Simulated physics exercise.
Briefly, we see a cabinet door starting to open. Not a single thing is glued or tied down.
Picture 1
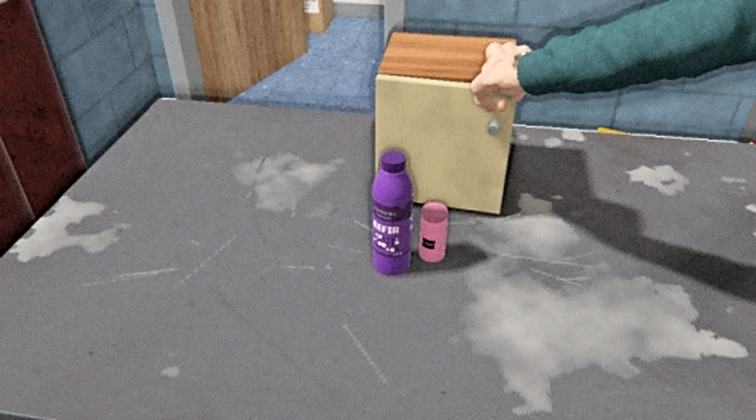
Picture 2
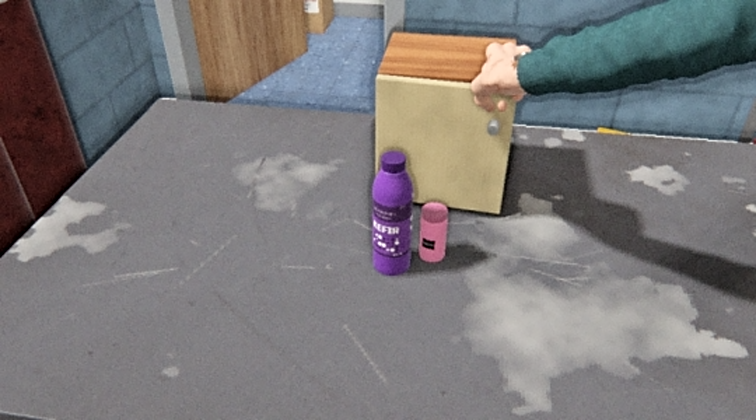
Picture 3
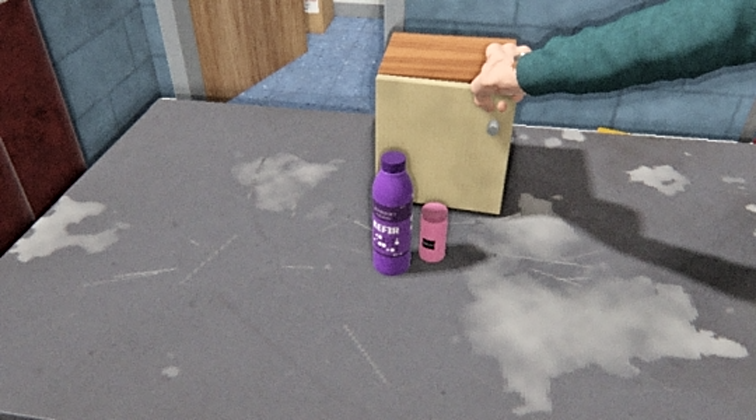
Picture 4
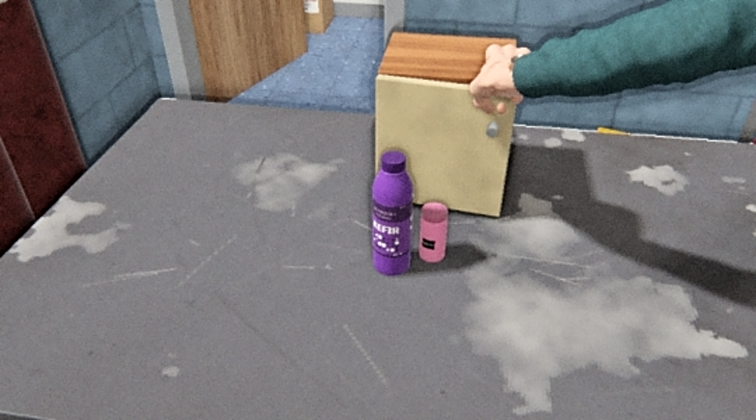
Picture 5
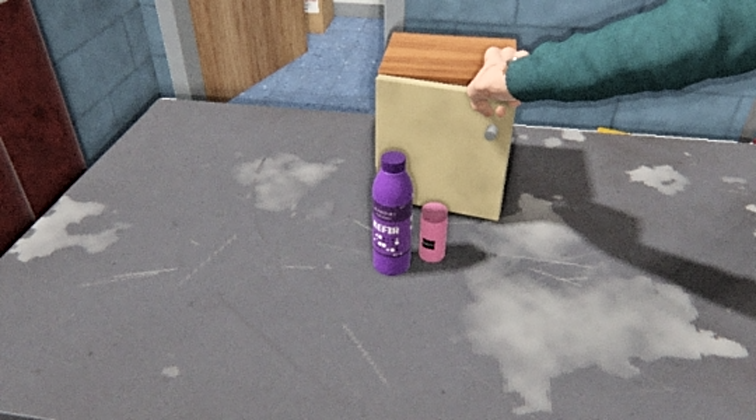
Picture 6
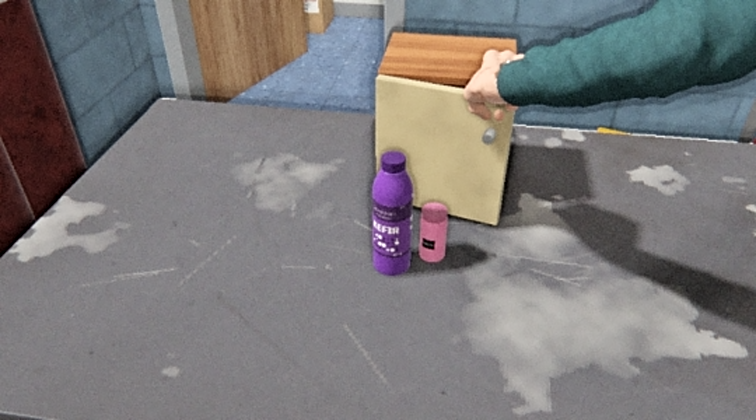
A hand slowly pulls the cabinet door slightly open behind a purple bottle and pink shaker.
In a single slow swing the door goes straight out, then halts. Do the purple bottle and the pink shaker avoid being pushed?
In the end purple bottle: In the way; pink shaker: In the way.
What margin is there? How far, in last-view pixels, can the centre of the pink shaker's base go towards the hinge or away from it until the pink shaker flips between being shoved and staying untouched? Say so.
Push it right about 36 pixels and you reach the switch.
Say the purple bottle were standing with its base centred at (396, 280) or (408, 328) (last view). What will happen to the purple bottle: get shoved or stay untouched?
Well, on the first go it gets bumped away, and on the second it is passed by.
Then, 1.16 s past the last view, door 64° open; purple bottle travelled about its own width near (364, 220); pink shaker travelled well along near (396, 247).
Finally, the purple bottle is pushed along, near (307, 219); the pink shaker is pushed along, near (342, 251).
